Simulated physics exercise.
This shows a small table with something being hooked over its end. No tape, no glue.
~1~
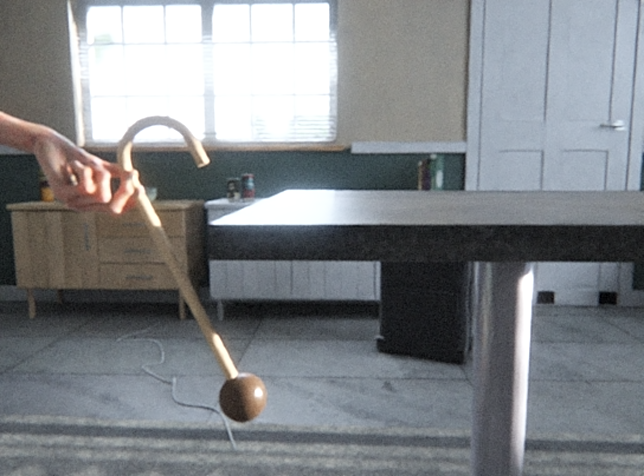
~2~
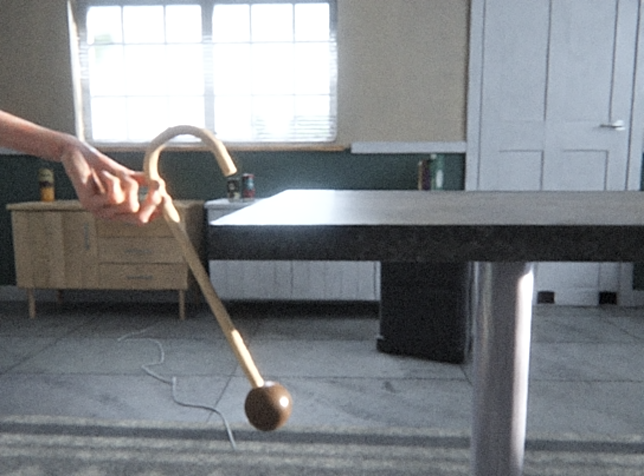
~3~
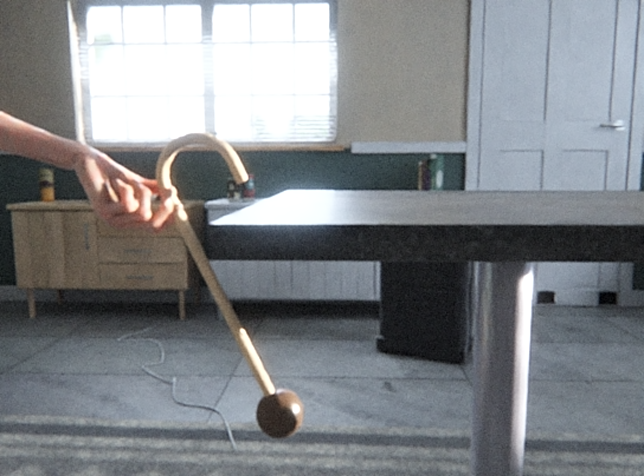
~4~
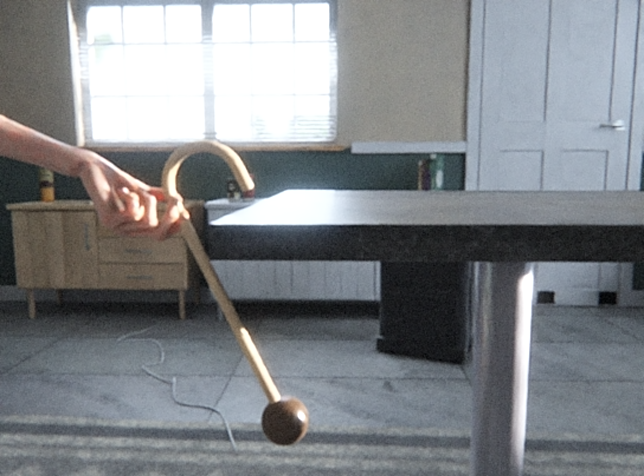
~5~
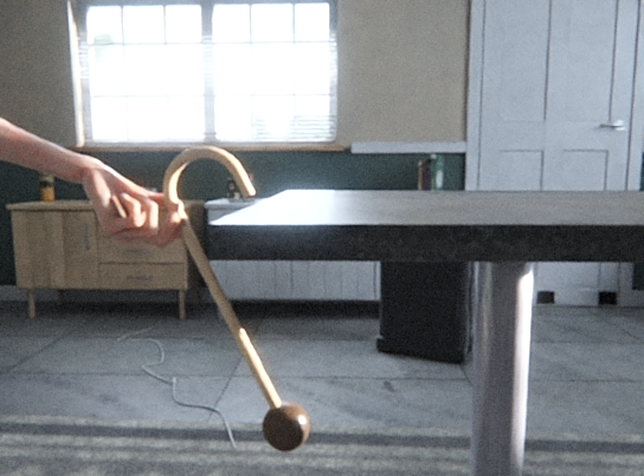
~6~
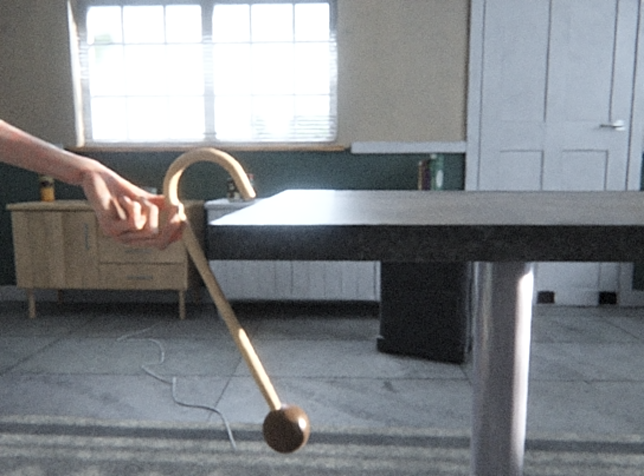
A pale wooden ladle with a hooked handle and a round brown end moves in a sunlit room, seen level from the side. A hand reaches in from the left, gripping it beside a grey-topped table on the right, with a bright window and wooden cabinet behind. The hand carries it a short way right and slightly down, bringing the hook to the table's edge, still held, while the camera stays still.
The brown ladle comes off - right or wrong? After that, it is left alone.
Right.
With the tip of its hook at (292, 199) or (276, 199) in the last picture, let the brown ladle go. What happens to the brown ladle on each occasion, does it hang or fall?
The brown ladle clings on on the first try and clings on on the second.
Then, 0.36 s on from there, brown ladle at the bottom.
In the end, the brown ladle slips off.
